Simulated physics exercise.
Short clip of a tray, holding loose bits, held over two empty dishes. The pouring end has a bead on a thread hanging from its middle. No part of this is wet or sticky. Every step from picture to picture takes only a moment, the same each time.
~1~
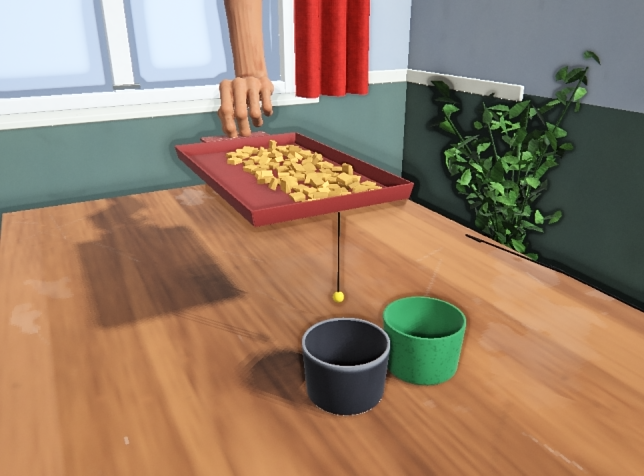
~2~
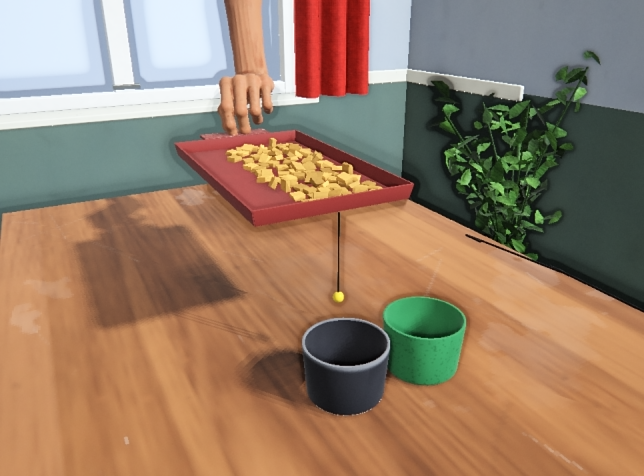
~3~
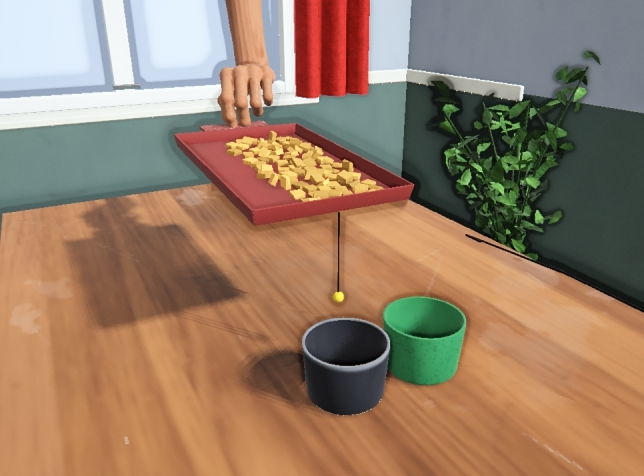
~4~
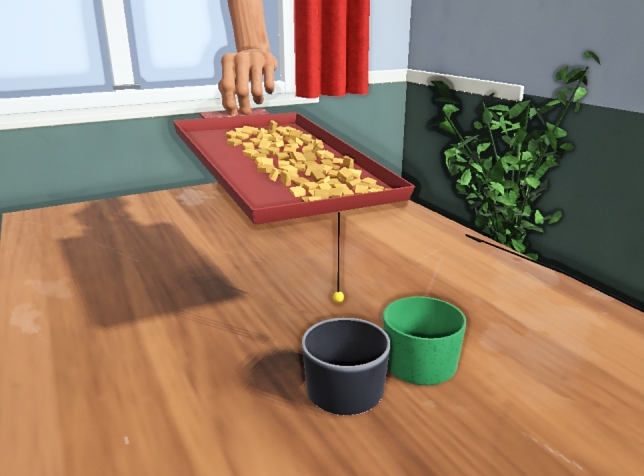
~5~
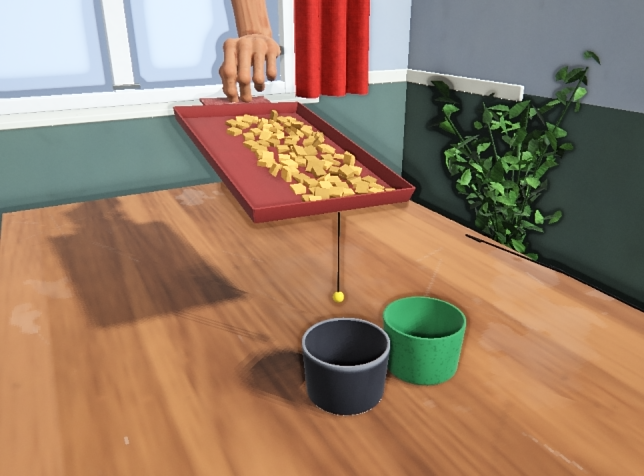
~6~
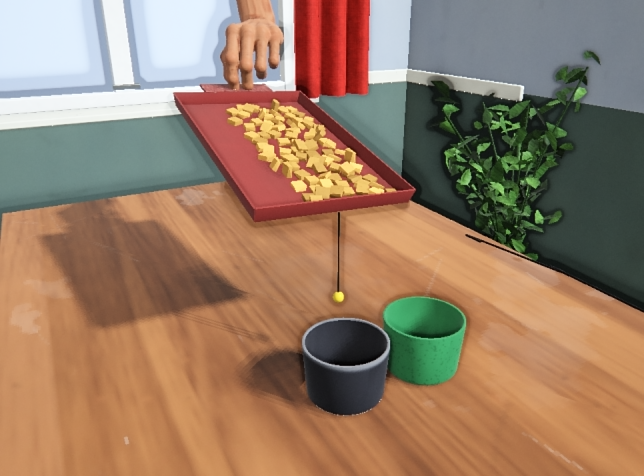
In a room with green-grey walls and a window, a still camera looks slightly down across a wooden table. A hand at the back holds a red tray of yellow cereal squares above a black dish and a green one to its right, a yellow bead hanging on a thread, with a leafy plant behind. The hand gradually raises the tray's far end, tilting it toward the viewer and slightly rightward.
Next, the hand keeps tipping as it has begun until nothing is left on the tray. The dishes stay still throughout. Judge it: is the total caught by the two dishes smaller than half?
I expect most of the load to be saved.
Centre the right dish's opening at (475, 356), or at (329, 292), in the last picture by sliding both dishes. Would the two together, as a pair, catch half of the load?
Taking them in turn, it's short of half and then short of half.
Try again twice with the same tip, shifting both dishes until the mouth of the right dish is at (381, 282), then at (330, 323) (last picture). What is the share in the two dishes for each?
0 % and 10 %.
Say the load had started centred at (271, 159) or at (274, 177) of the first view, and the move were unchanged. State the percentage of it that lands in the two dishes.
Around 80 then around 70 per cent.
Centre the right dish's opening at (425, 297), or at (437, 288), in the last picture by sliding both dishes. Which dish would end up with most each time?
Try 1: The dish at right; try 2: The dish at left.
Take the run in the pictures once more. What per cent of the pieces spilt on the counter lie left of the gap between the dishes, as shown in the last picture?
Some 50 %.
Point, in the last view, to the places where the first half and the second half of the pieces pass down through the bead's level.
The early half goes through (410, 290), the late half through (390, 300).
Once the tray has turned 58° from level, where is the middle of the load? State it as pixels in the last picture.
Roughly (355, 145).
Soon after the last picture, tray tipped steeply; all on the tray.
A little later, tray tipped right over; most on the tray; a small part in the right dish; a stray few outside both; a small part in the air.
Later still, tray tipped past a quarter turn; about a quarter in the left dish; about two thirds in the right dish; about a quarter outside both; a stray few in the air.
At rest, tray tipped past a quarter turn; about a quarter in the left dish; about two thirds in the right dish; about a quarter outside both; a stray few in the air.
